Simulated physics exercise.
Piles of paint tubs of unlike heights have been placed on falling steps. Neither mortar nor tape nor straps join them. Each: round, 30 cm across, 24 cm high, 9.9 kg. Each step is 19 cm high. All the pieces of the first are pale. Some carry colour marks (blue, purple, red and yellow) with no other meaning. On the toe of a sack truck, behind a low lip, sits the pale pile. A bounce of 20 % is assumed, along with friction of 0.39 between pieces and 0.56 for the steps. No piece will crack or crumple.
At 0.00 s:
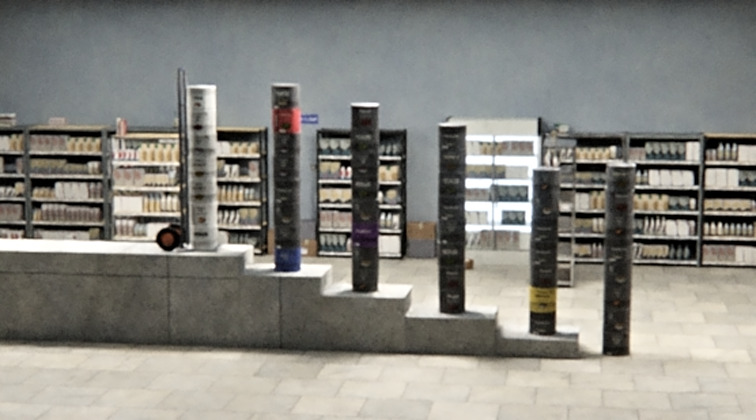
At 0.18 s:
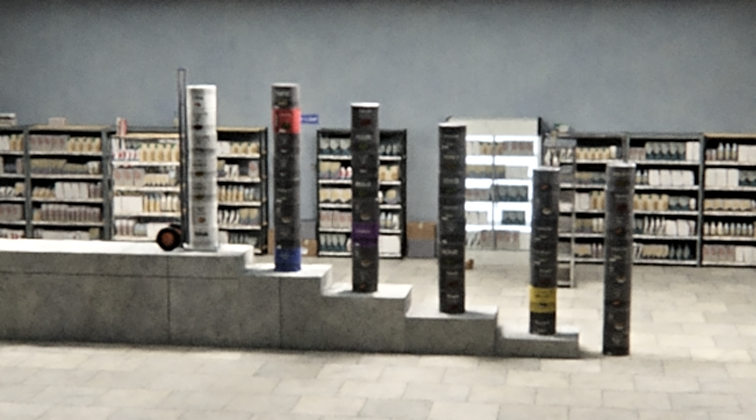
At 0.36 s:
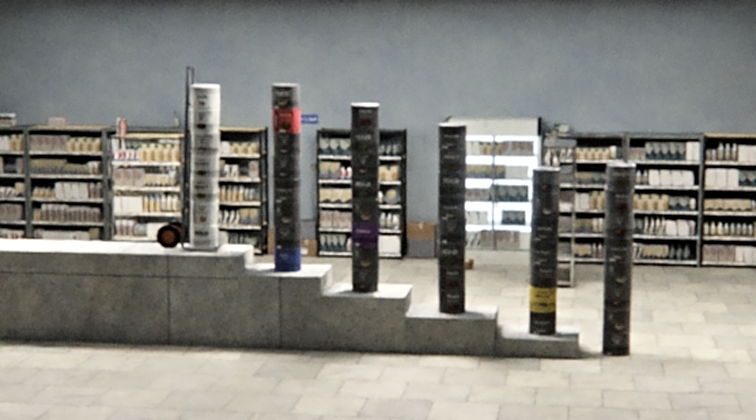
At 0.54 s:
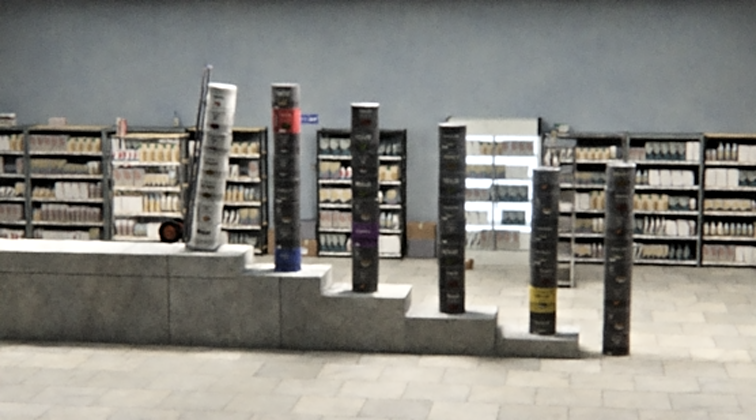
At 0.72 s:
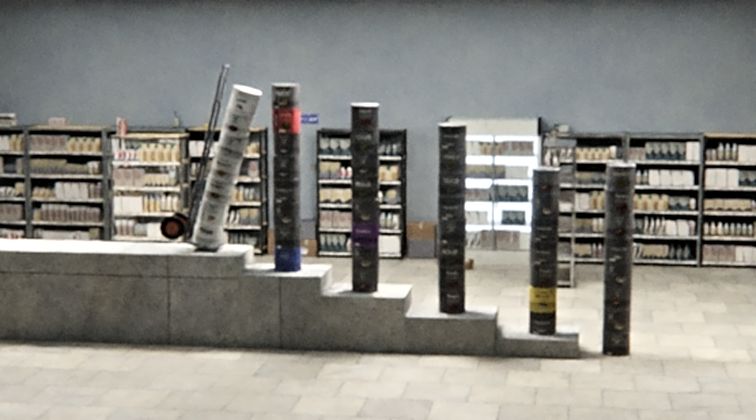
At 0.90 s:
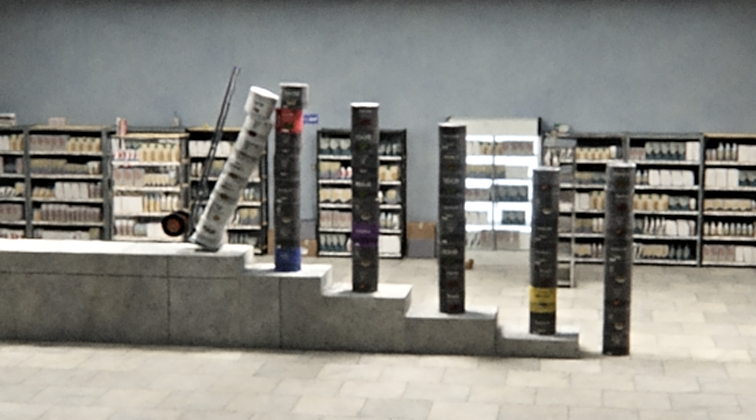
The footage shows a hand truck and a pale stack of tubs standing upright beside darker stacks on descending steps, then both tilting right until the pale stack leans against the next one, which shifts slightly.
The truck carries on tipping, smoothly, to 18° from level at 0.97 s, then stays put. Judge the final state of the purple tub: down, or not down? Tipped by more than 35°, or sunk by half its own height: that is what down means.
Down.
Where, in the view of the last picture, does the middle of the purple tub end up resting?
Somewhere close to (402, 276), I'd say.
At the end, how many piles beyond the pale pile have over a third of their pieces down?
The number of such piles is 5.
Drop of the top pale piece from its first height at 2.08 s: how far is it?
Roughly 80 cm.
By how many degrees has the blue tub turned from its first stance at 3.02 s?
Measured against how it began, the tilt is near 0 degrees.
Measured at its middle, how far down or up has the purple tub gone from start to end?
It finishes some 45 cm lower than at the start.
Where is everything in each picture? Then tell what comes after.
In the first picture (each place is the centre of the face we see best), truck frame (180, 106) 0° forward; purple tub (363, 235); blue tub (285, 261); red tub (283, 121); the others all in place.
In the second picture, truck frame (180, 106) 0° forward; purple tub (363, 235).
In the third picture, truck frame (187, 104) 3° forward; purple tub (363, 235).
In the fourth picture, truck frame (201, 102) 8° forward, top of the pale pile leaning 7°; purple tub (363, 235); the others all in place.
In the fifth picture, truck frame (215, 102) 14° forward, top of the pale pile leaning 17°; purple tub (363, 235); the others all in place.
In the sixth picture, truck frame (225, 103) 18° forward, top of the pale pile leaning 21°; purple tub (363, 235); red tub (286, 121) moved 27 mm; blue tub (285, 261); 2 have shifted.
By 2.08 s, 7 of the pale pile down; 12 of the 39 other tubs down; purple tub tilted 39°; red tub tilted 63°, 65 cm lower.
By 3.02 s, 7 of the pale pile down; 19 of the 39 other tubs down; purple tub on its side; red tub on its side.
By 4.22 s, 7 of the pale pile down; 32 of the 39 other tubs down; purple tub on its side; red tub on its side.
When it is over (5.2 s), 7 of the pale pile down; 32 of the 39 other tubs down; purple tub on its side; red tub on its side; yellow tub on its side. In pixels of the last frame, middles, purple tub near (402, 276), red tub near (381, 317).
